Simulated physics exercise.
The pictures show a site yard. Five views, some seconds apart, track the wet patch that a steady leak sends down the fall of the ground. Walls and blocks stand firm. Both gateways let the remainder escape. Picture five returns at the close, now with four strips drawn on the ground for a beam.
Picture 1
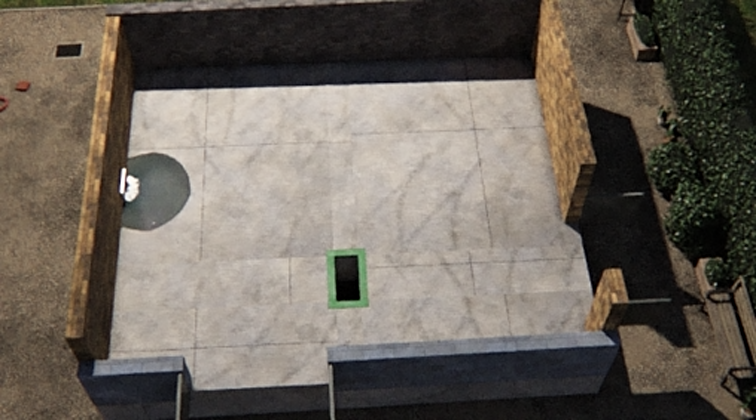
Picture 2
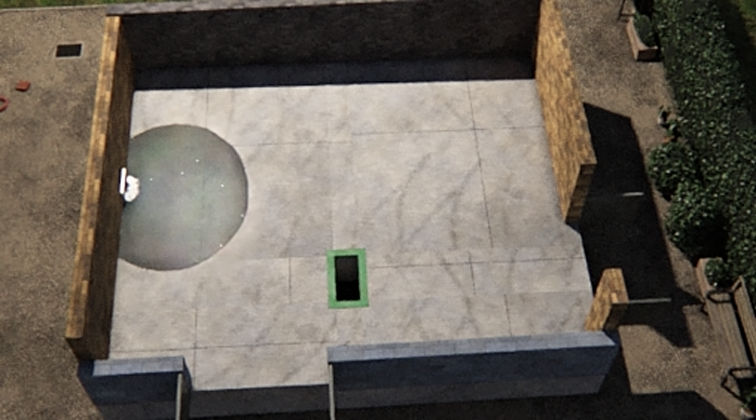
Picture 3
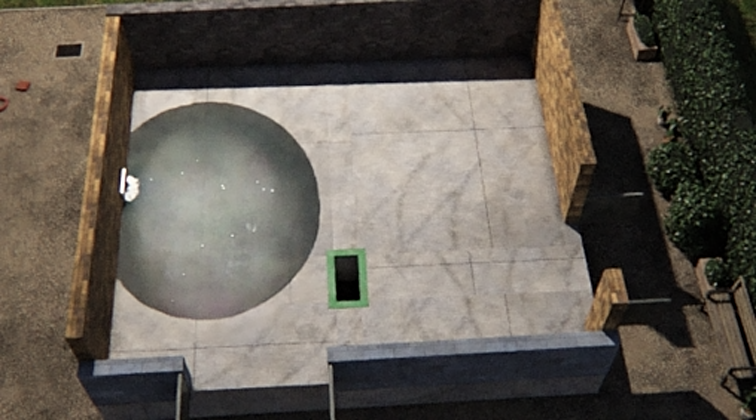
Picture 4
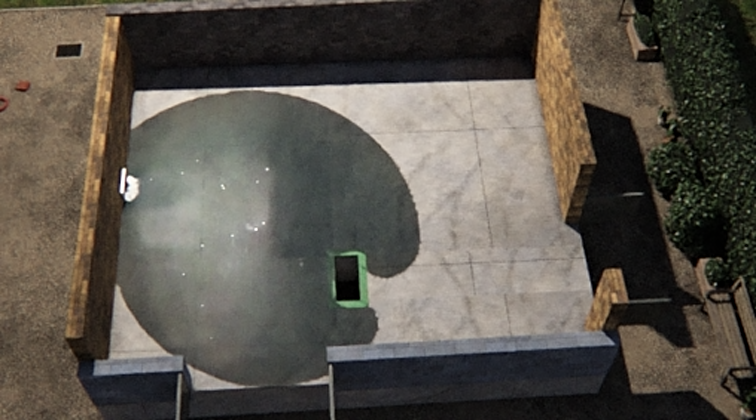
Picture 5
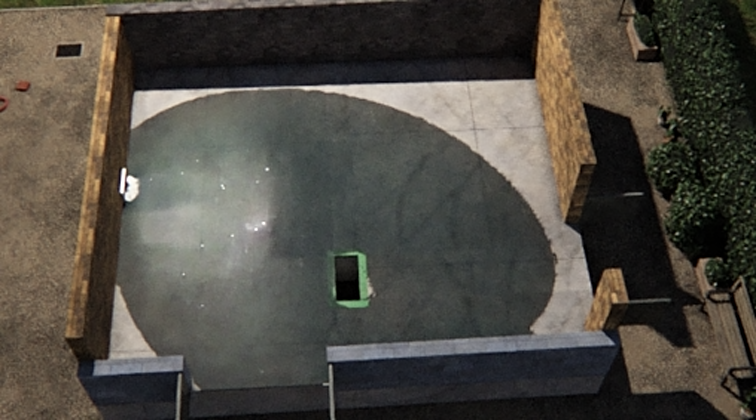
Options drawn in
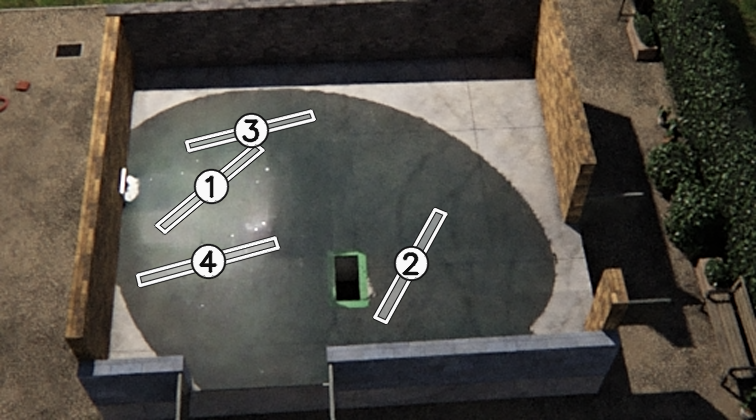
The footage shows a walled yard from above as water spreads from the left wall across the pale paving in a widening dark, rounded patch, reaching and surrounding a green-edged drain, then extending toward the right side.
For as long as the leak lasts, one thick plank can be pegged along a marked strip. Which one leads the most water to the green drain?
Place 2.
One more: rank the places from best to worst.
2, 3, 4, 1.
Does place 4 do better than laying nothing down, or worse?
Worse.
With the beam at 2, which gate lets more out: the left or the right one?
The right one.
On the marked copy, 1 from (160, 228) to (258, 147); 2 from (380, 319) to (440, 211); 3 from (187, 146) to (312, 115); 4 from (138, 280) to (276, 242).
For place 1, next to none of the stream goes into the green drain, about 99 % out by the gates.
For place 2, about 31 % of the stream goes into the green drain, about 69 % out by the gates.
For place 3, about 20 % of the stream goes into the green drain, about 79 % out by the gates.
For place 4, about 10 % of the stream goes into the green drain, about 90 % out by the gates.
